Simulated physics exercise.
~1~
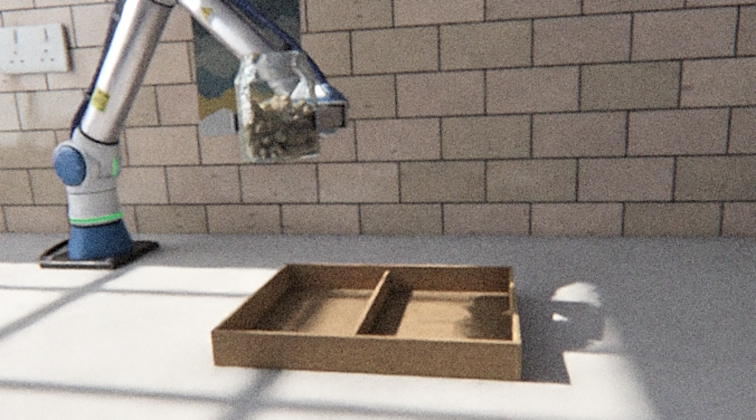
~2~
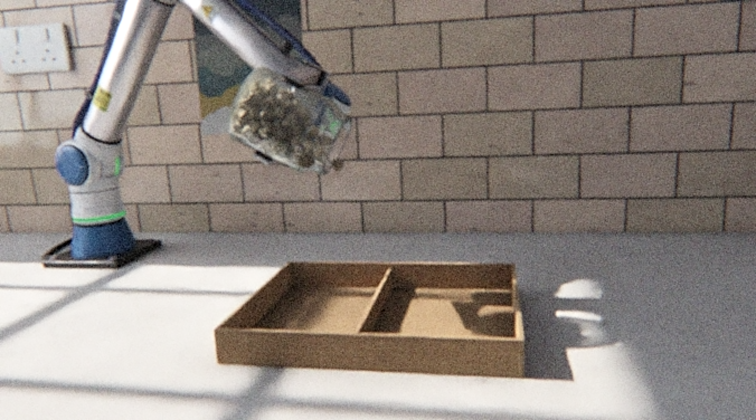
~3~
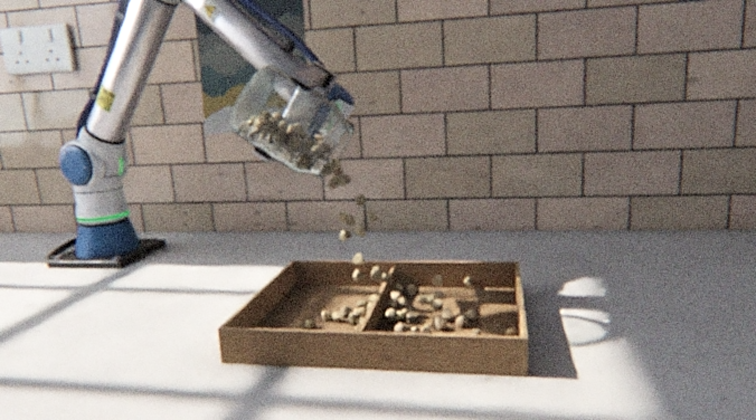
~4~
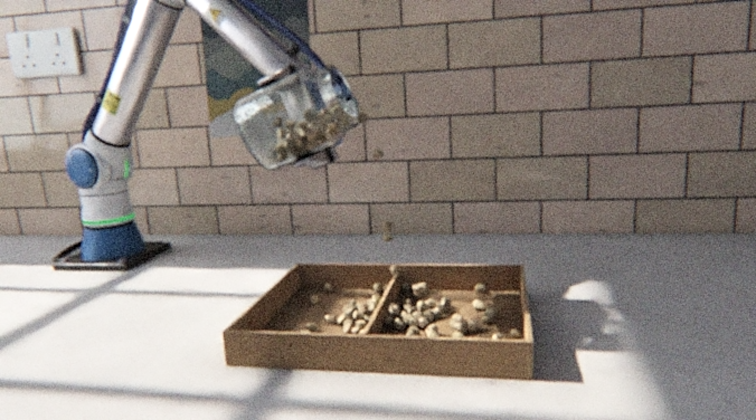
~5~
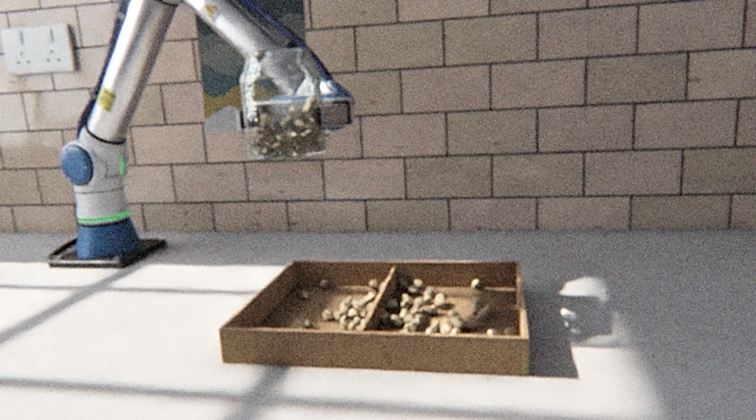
The clip shows a robot arm tipping a clear jar of small pebbles above a divided wooden tray, spilling some into both parts. The arm then turns the jar upright again, with many pebbles still inside and the rest scattered on either side of the divider.
